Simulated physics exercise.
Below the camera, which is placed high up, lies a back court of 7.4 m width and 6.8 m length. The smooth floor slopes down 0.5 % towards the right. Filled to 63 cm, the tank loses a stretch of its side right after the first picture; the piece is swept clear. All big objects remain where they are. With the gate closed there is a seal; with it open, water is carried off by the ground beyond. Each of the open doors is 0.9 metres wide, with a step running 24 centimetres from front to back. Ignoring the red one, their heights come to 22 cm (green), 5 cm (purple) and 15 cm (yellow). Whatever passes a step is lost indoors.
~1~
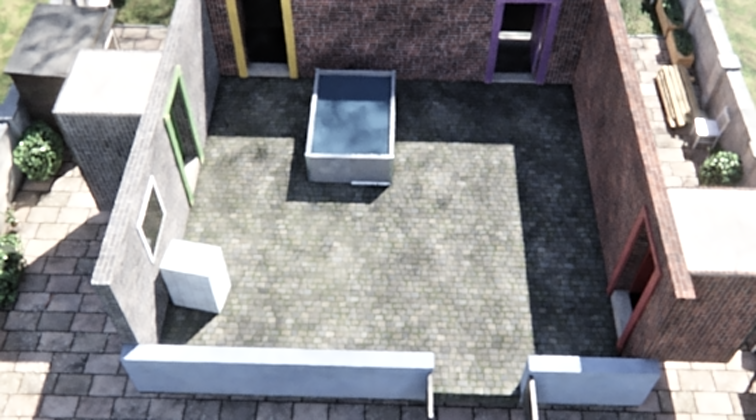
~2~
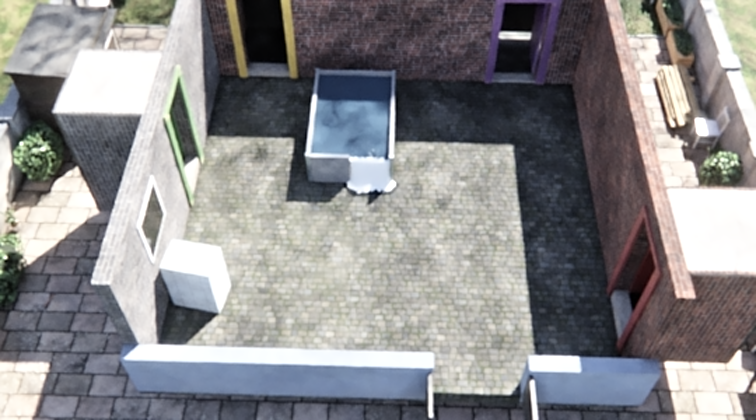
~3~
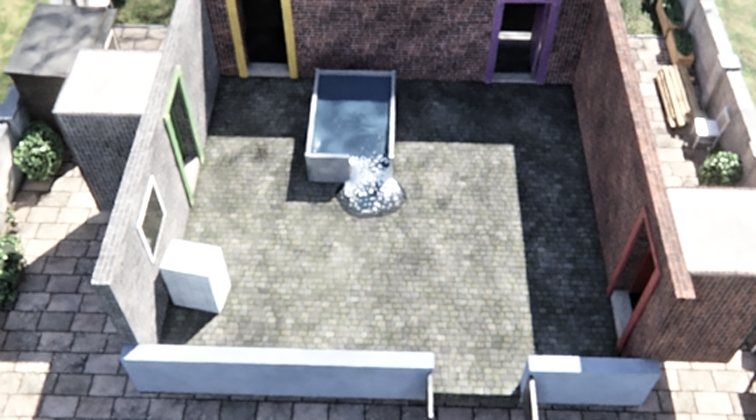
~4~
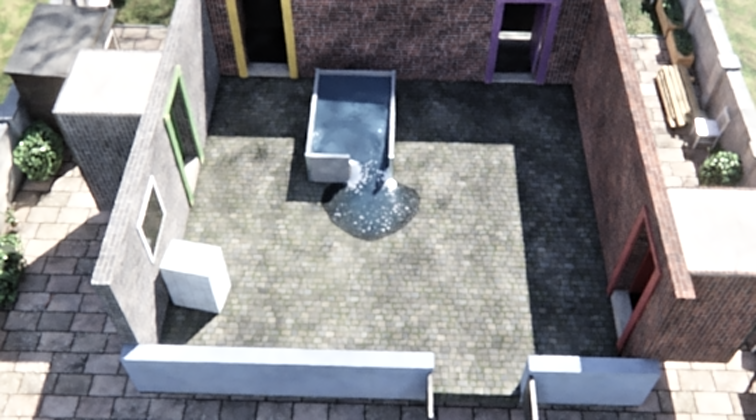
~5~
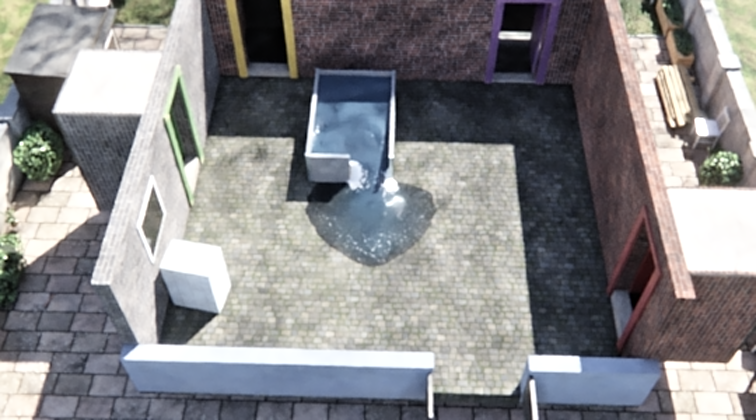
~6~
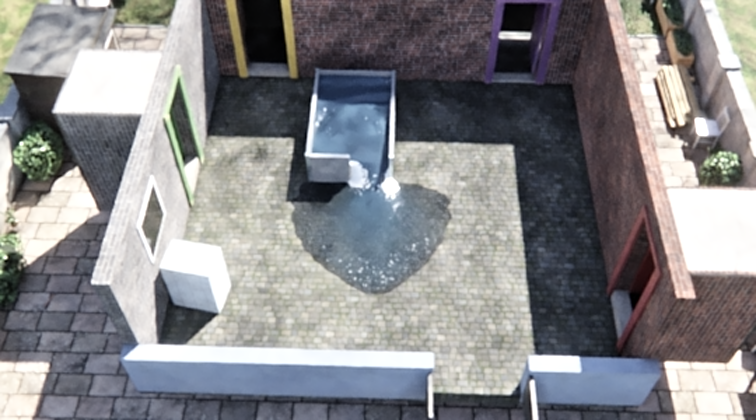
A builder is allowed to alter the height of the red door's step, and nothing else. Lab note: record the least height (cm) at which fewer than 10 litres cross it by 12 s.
Least height: 6.5 cm.
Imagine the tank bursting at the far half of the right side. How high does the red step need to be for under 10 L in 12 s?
It needs to be about 8.5 cm high.
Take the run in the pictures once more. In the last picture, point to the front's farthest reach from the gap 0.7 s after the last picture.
Look about (418, 377) in the last picture.
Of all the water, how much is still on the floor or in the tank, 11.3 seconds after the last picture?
Close to 82 in a hundred.
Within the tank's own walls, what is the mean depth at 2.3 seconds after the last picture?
About 33 centimetres on average.
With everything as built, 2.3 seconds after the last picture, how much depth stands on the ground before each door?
Door by door in centimetres - green 0, red 5, purple 0, yellow 0.
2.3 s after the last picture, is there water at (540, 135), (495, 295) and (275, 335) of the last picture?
Status: Clear / submerged / submerged.
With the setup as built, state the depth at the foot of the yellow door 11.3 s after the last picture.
You'd measure close to 4.5 cm there.
Then, 0.7 s after the last picture water covers 25 % of the floor, deepest (30 cm) near (379, 189); it has not reached the red door.
Then, 2.3 s after the last picture water covers 40 % of the floor, deepest (22 cm) near (626, 384); 5 cm at the red door, 0 litres in over its 22 cm step.
Then, 11.3 s after the last picture water covers 90 % of the floor, deepest (8 cm) near (591, 383); 7 cm at the red door, 0 litres in over its 22 cm step.
At the red door as built, the water peaked near 9 cm, 3.3 s after the last picture.
With a step of 5.5 cm, 20 litres would have come in within the 12 s; with 7.5 cm, 4 litres. So under 10 litres takes about 6.5 cm.
